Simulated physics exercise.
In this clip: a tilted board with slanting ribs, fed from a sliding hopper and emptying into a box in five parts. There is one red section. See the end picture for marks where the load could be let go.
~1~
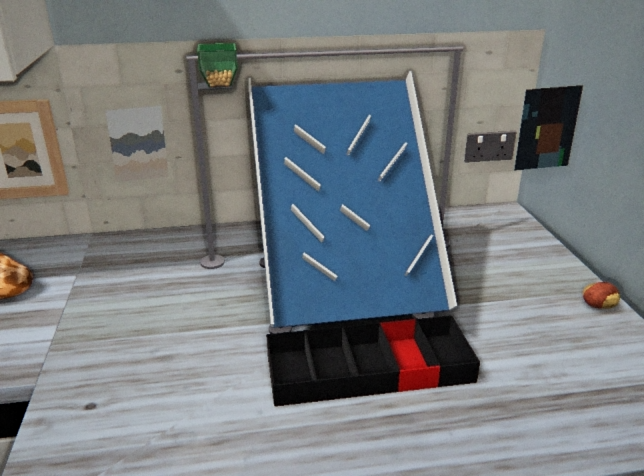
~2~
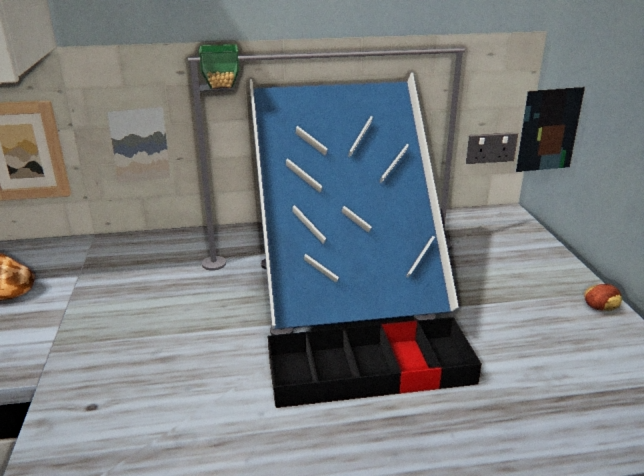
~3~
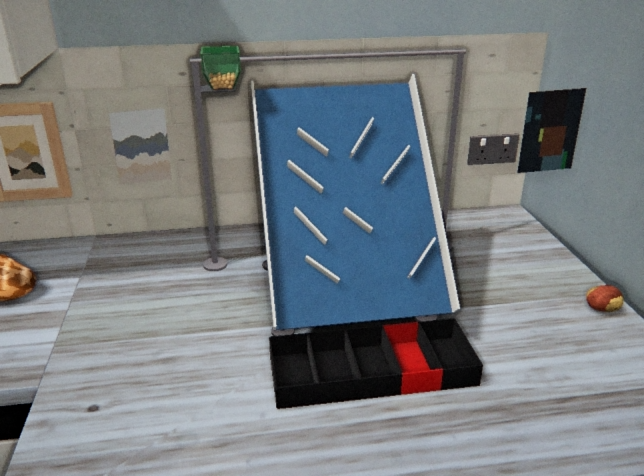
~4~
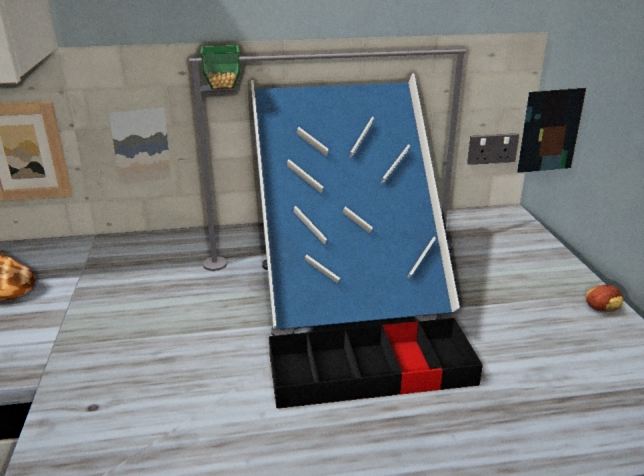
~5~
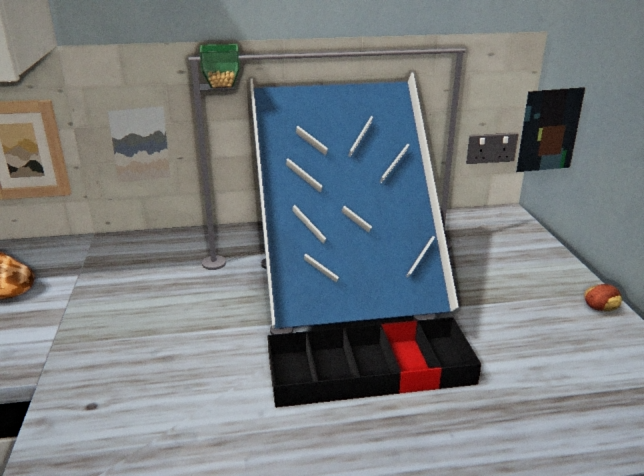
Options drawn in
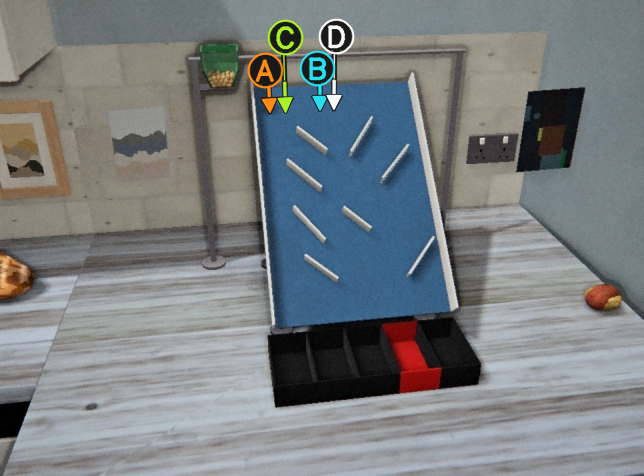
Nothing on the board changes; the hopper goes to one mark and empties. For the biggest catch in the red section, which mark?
Best: B.
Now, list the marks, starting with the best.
B, D, C, A.
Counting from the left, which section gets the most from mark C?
The first from the left.
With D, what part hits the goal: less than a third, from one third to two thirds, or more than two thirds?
From one third to two thirds.
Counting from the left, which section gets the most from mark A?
It is the first one.
On the marked copy, mark A meets the board at (269, 107); mark B meets the board at (320, 105); mark C meets the board at (285, 107); mark D meets the board at (333, 104).
With A, about a tenth in the red section, the larger part in other sections, about a tenth outside the box.
With B, the larger part in the red section, roughly a quarter in other sections, just a few outside the box.
With C, roughly a quarter in the red section, roughly two thirds in other sections, about a tenth outside the box.
With D, roughly half in the red section, roughly half in other sections.
